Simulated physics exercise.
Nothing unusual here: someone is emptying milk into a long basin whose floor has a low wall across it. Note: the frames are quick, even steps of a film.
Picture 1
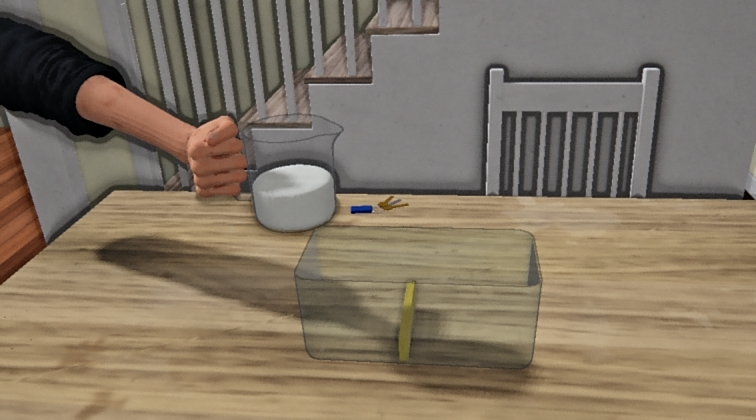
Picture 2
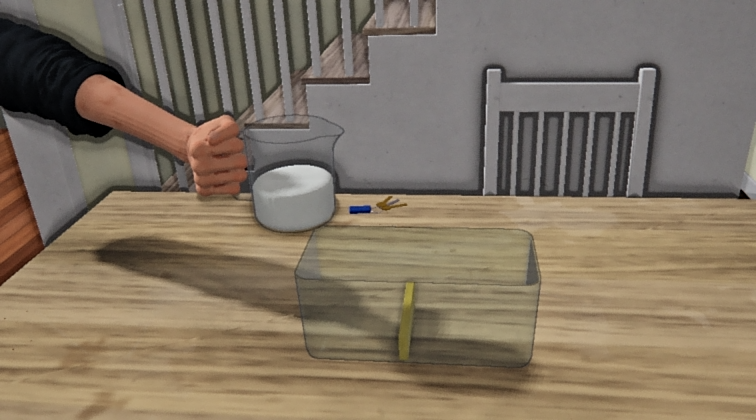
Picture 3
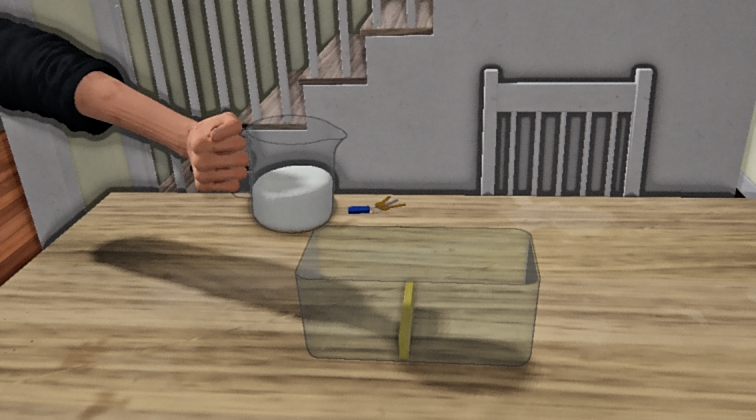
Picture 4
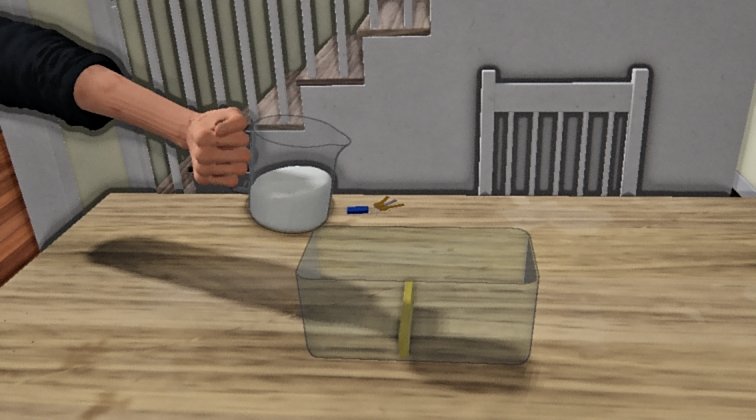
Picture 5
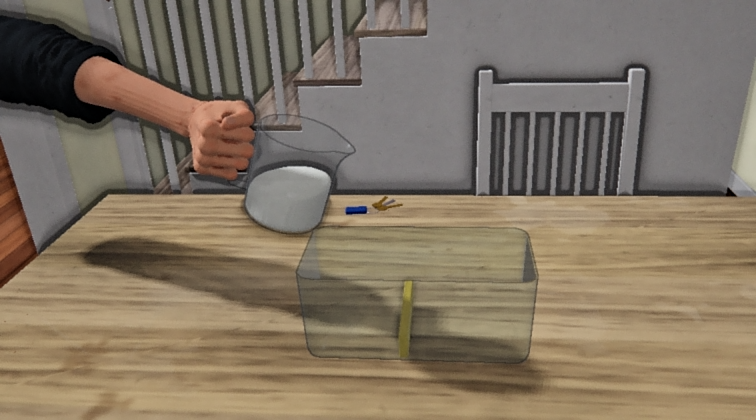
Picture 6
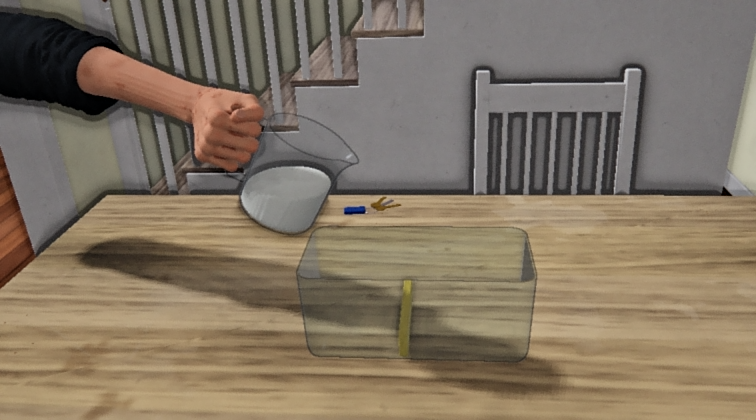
A fist at the left holds a clear jug of white milk on a wooden table and gradually tilts it rightward toward a clear, empty basin with a low yellow wall across its floor, the milk staying inside the jug.
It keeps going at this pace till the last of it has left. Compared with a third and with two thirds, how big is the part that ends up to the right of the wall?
The quantity right of the wall will come in below one third.
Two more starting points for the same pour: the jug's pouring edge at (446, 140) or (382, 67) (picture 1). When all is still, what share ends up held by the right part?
One after the other: 90 %, 90 %.
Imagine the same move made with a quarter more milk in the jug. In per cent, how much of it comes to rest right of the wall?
Close to 15 per cent.
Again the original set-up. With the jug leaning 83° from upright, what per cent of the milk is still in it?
90 %.
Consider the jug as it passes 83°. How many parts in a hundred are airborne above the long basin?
I'd say some 10 per cent of it.
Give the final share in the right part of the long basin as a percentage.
I'd put it at around 5 %.
A moment on, the jug is tipped on its side and 88 per cent is still to pour, 1 is left of the wall and 0 right of it.
Next, the jug is tipped right over and 29 per cent is still to pour, 57 is left of the wall and 2 right of it.
Then the jug is tipped right over and 4 per cent is still to pour, 88 is left of the wall and 4 right of it.
Later the jug is tipped right over and 0 per cent is still to pour, 92 is left of the wall and 5 right of it.
In the end 92 per cent lies left of the wall, 5 right of it and 2 outside.
